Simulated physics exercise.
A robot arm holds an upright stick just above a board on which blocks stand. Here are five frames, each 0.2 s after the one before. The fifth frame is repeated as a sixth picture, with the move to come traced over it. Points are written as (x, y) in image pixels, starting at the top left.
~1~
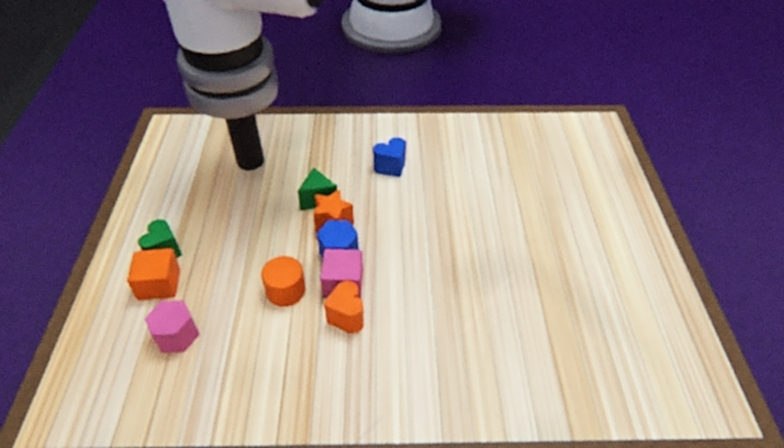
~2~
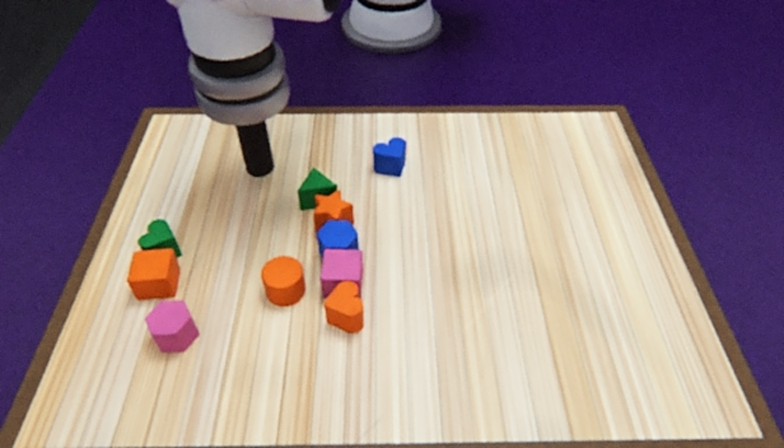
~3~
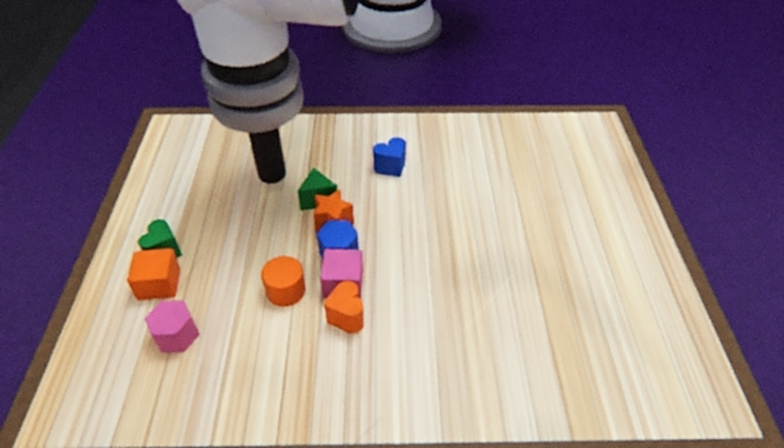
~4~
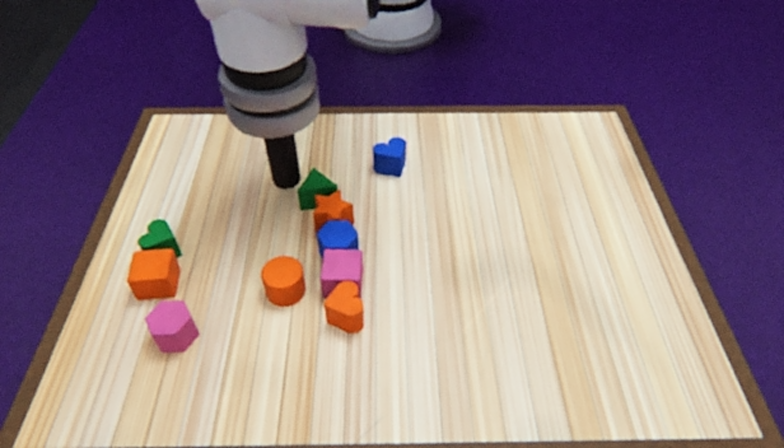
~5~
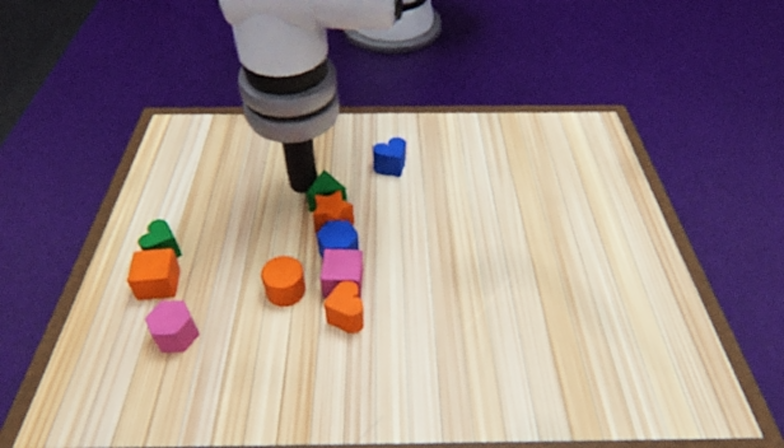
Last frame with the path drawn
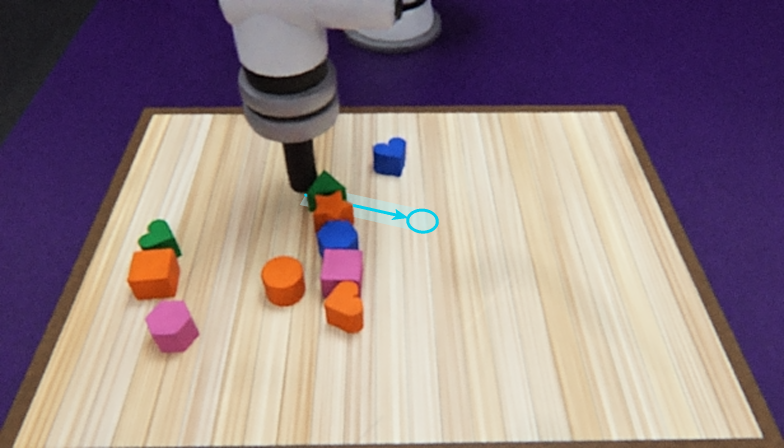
On a pale wooden board, a robot arm holds a dark upright stick to the upper left of a line of colourful blocks. The arm moves the stick a short way right and slightly down, then nudges the green triangle a little to the right, while the other blocks stay put.
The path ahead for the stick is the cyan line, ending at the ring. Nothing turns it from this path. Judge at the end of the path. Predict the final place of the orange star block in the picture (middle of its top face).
It sits at (351, 213).
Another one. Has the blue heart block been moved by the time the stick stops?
No, that is not how it ends up.
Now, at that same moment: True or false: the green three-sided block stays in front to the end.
That claim is true.
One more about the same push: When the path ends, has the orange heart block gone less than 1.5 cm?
It seems so.
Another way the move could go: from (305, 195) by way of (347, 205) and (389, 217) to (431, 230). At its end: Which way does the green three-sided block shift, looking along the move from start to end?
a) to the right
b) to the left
Choice b: To the left.
The drawn path runs in a line from (305, 195) to (423, 221).
The first path, step by step. One third of the way, stick (344, 192); green three-sided block (369, 193), turned 25° clockwise; orange star block (345, 210), turned 40° clockwise; blue hexagon (337, 238); pink four-sided block (343, 268); orange heart block (346, 302).
Two thirds of the way, stick (383, 201); green three-sided block (408, 201); orange star block (351, 213), turned 75° clockwise; blue hexagon (336, 239); pink four-sided block (343, 269); orange heart block (346, 303).
At the end, stick (423, 210); green three-sided block (450, 209); orange star block (351, 213), turned 75° clockwise; blue hexagon (336, 239); pink four-sided block (343, 269); orange heart block (346, 303); blue heart block not moved.
